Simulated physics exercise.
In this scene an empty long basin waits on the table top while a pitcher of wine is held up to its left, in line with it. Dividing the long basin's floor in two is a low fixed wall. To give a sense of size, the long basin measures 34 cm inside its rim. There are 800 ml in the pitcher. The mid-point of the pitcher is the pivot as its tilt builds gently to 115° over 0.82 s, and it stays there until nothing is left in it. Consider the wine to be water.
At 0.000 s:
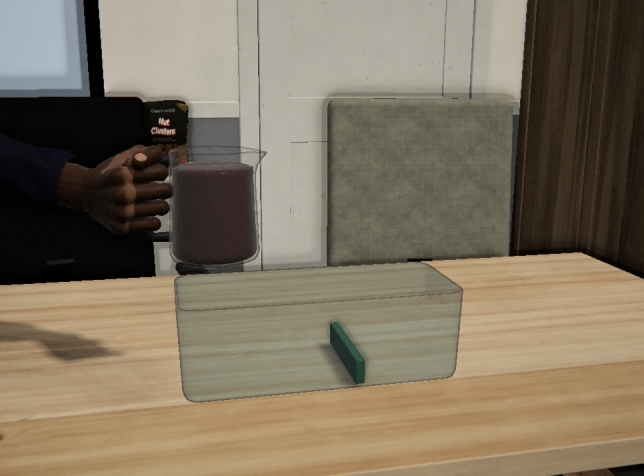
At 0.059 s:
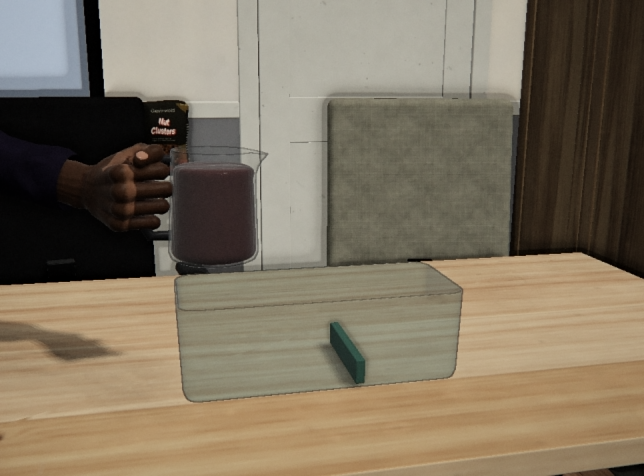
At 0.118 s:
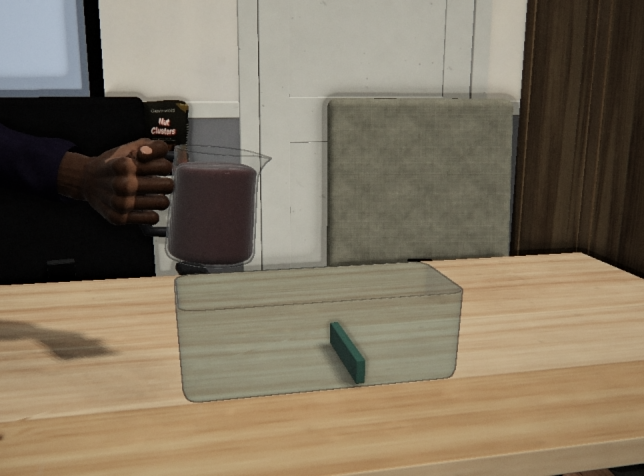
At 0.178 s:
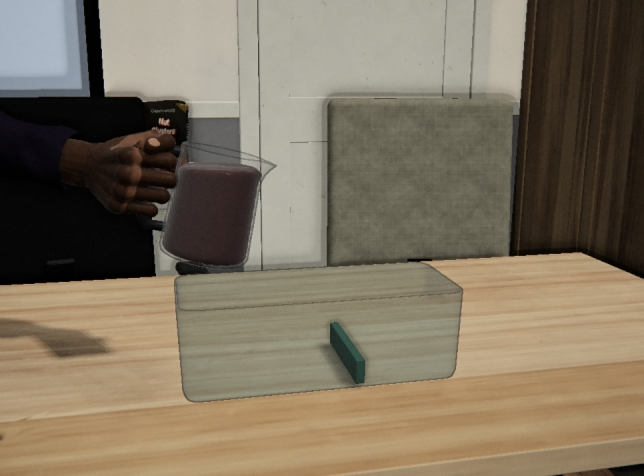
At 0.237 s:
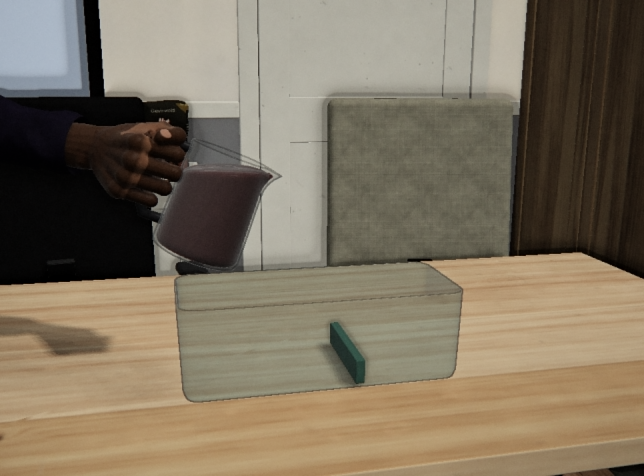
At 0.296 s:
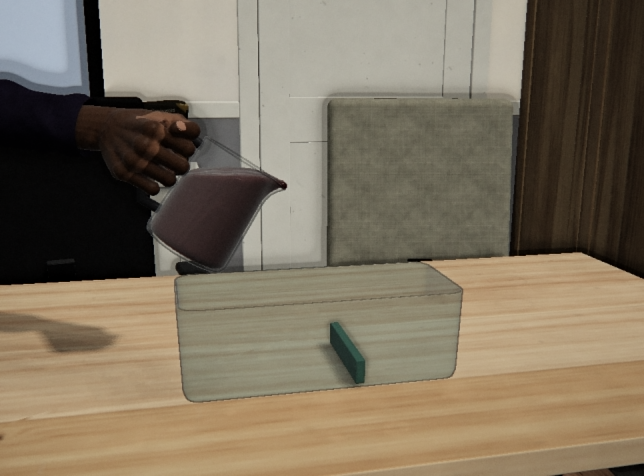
The footage shows a hand holding a glass pitcher of dark red liquid above the left end of an empty clear basin on a wooden table, then gradually tilting it rightward until the liquid reaches the spout.
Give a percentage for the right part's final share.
My figure is 14 %.
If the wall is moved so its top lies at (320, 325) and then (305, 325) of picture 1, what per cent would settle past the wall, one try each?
In turn about 30 and 60 per cent.
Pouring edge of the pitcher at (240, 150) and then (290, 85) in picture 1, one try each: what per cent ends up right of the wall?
Result: 15 per cent, then 60 per cent.
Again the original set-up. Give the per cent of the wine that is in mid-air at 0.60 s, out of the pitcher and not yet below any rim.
About 18 per cent.
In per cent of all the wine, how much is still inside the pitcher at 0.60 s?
Roughly 62 %.
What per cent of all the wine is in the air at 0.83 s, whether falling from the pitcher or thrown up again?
About 10 % of the total.
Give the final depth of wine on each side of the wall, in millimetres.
The left ends up at roughly 24 mm, with the right at roughly 6 mm.
Then, 0.60 s in, the tilt is 96° and 63 per cent is still to pour, 18 is left of the wall and 2 right of it.
Then, 0.83 s in, the tilt is 115° and 14 per cent is still to pour, 71 is left of the wall and 4 right of it.
Then, 1.06 s in, the tilt is 115° and 1 per cent is still to pour, 84 is left of the wall and 9 right of it.
Then, 1.32 s in, the tilt is 115° and 0 per cent is still to pour, 83 is left of the wall and 13 right of it.
Finally, 82 per cent lies left of the wall, 14 right of it and 4 outside.
